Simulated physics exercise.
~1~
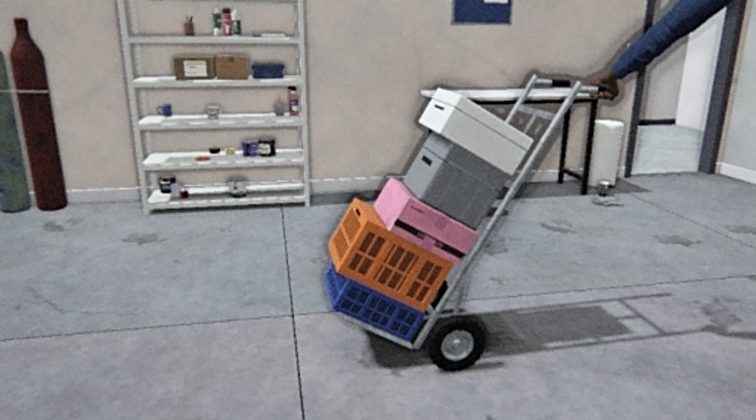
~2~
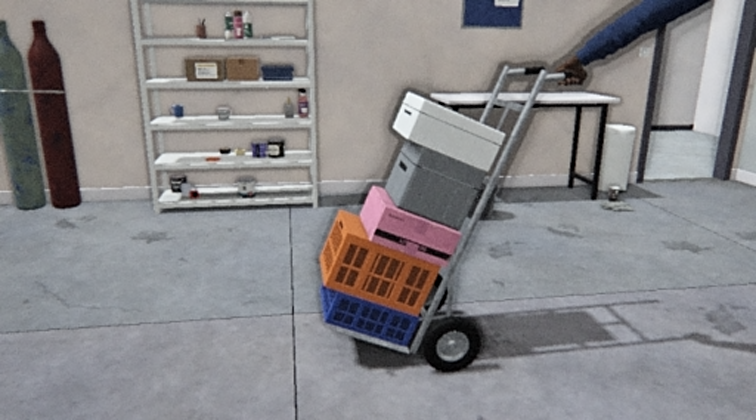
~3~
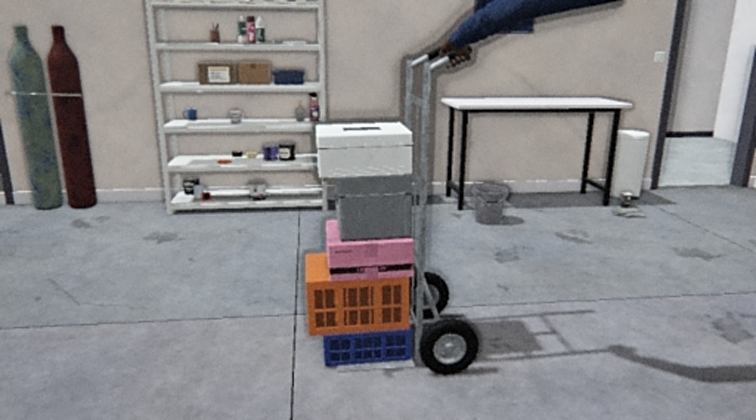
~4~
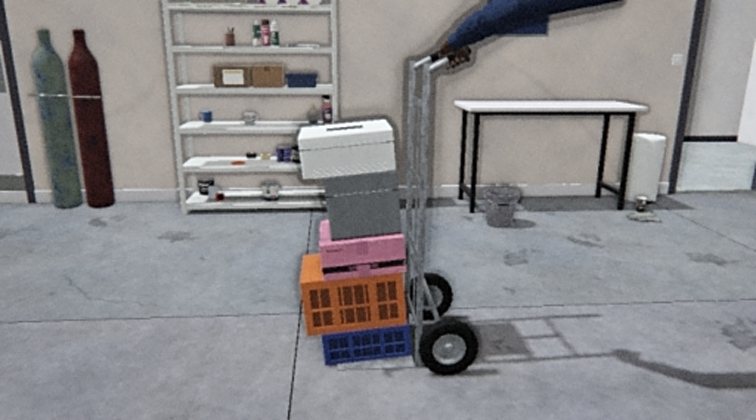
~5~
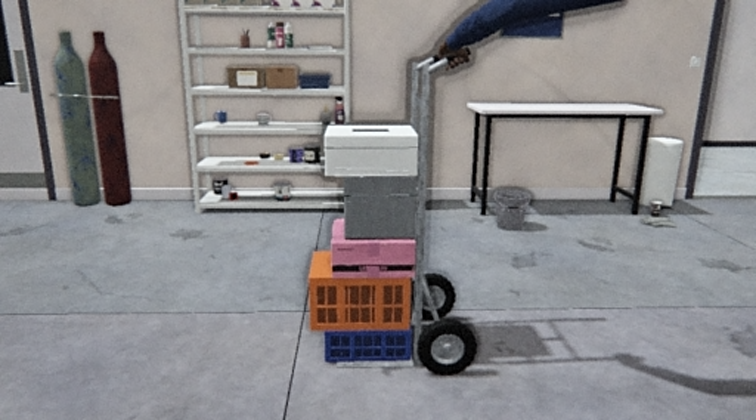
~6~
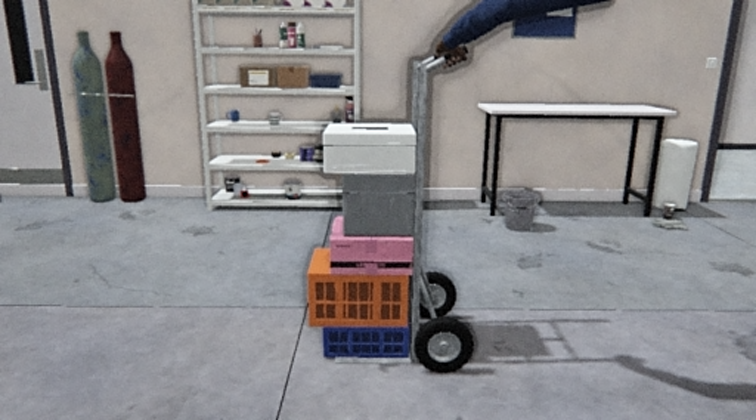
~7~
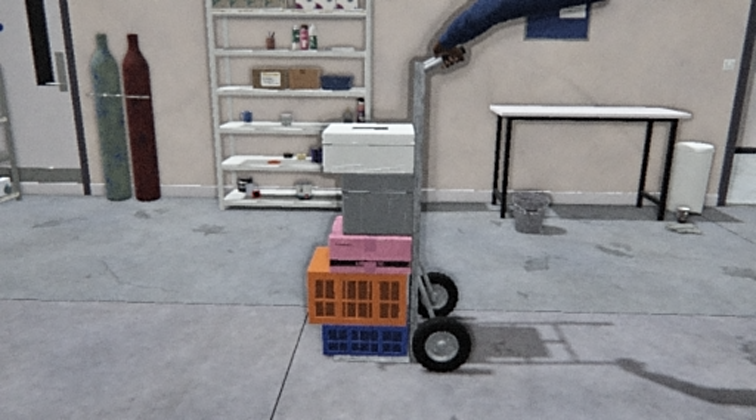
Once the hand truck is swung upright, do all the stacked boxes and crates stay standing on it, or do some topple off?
They all stay standing on the truck. The stack leans to the left for a moment, then settles back upright.
